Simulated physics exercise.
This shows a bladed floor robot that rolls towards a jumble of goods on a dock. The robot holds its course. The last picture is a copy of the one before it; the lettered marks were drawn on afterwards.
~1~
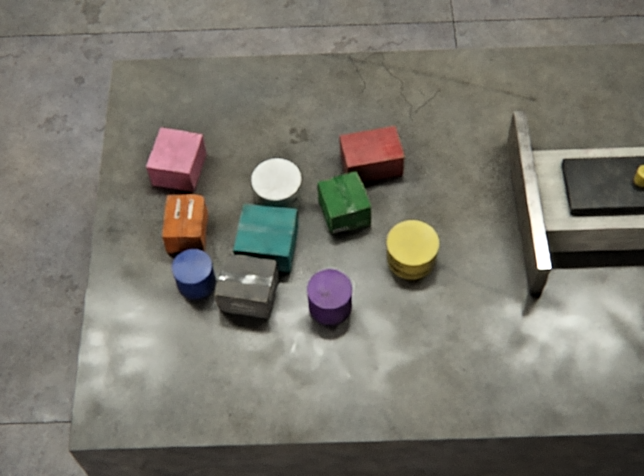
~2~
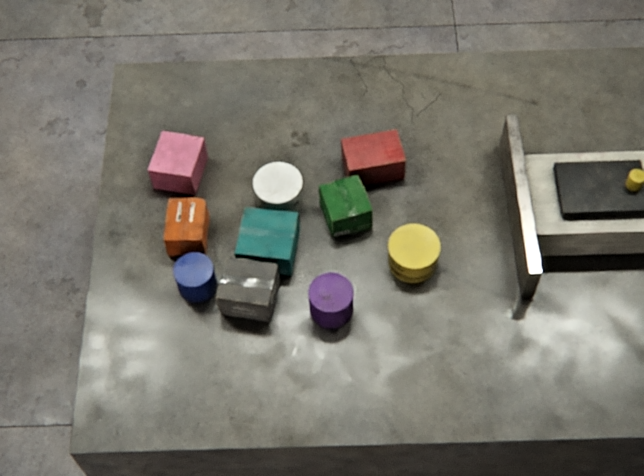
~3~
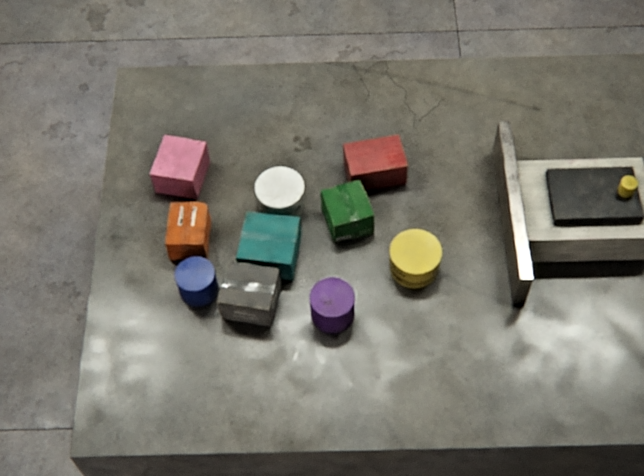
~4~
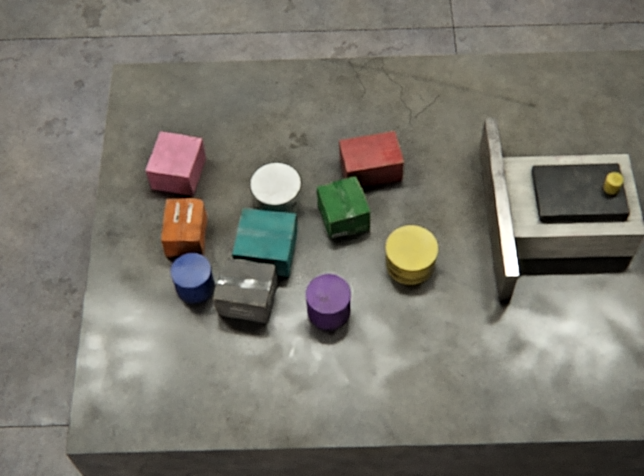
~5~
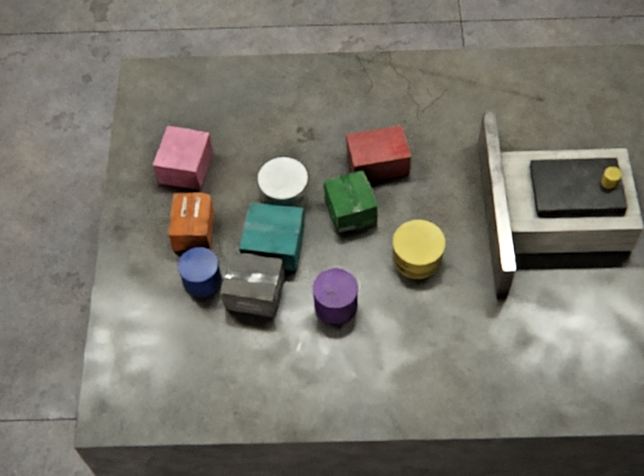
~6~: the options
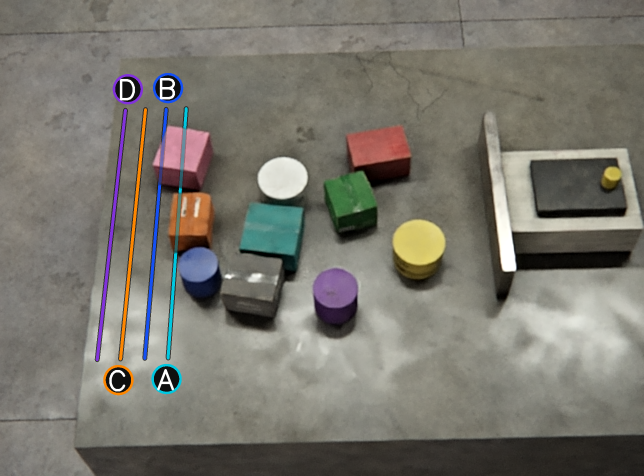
On a grey concrete slab, a bladed machine at right edging slowly left toward a cluster of coloured blocks and cylinders lying still.
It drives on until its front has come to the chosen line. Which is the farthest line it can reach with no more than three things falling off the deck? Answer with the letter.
No fourth one falls up to A.
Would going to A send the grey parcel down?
No.
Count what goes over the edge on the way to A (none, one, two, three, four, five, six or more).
In all, two.
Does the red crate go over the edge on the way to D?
Yes.
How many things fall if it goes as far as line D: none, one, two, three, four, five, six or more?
Six or more.
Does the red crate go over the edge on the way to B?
No.
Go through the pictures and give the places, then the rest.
Purple canister (330, 297); white pail (277, 189); pink crate (177, 160), in the first frame.
Robot (595, 188); green box (346, 207), in the second frame.
Robot (587, 194); turquoise box (270, 246), in the third frame.
Robot (573, 191); red crate (371, 160), in the fourth frame.
Robot (571, 185); yellow pail (418, 250); purple canister (336, 296); white pail (283, 187), in the fifth frame.
On the copy, A at (178, 224); B at (156, 224); C at (134, 225); D at (112, 225).
On A. First, robot (455, 188); red crate (345, 151); yellow pail (352, 252).
Then, robot (339, 191); orange box (147, 222); pink crate (177, 157).
Finally, robot (247, 194); orange box over the edge; pink crate over the edge; two fallen.
By contrast, B drops four; C drops four; D drops eight.
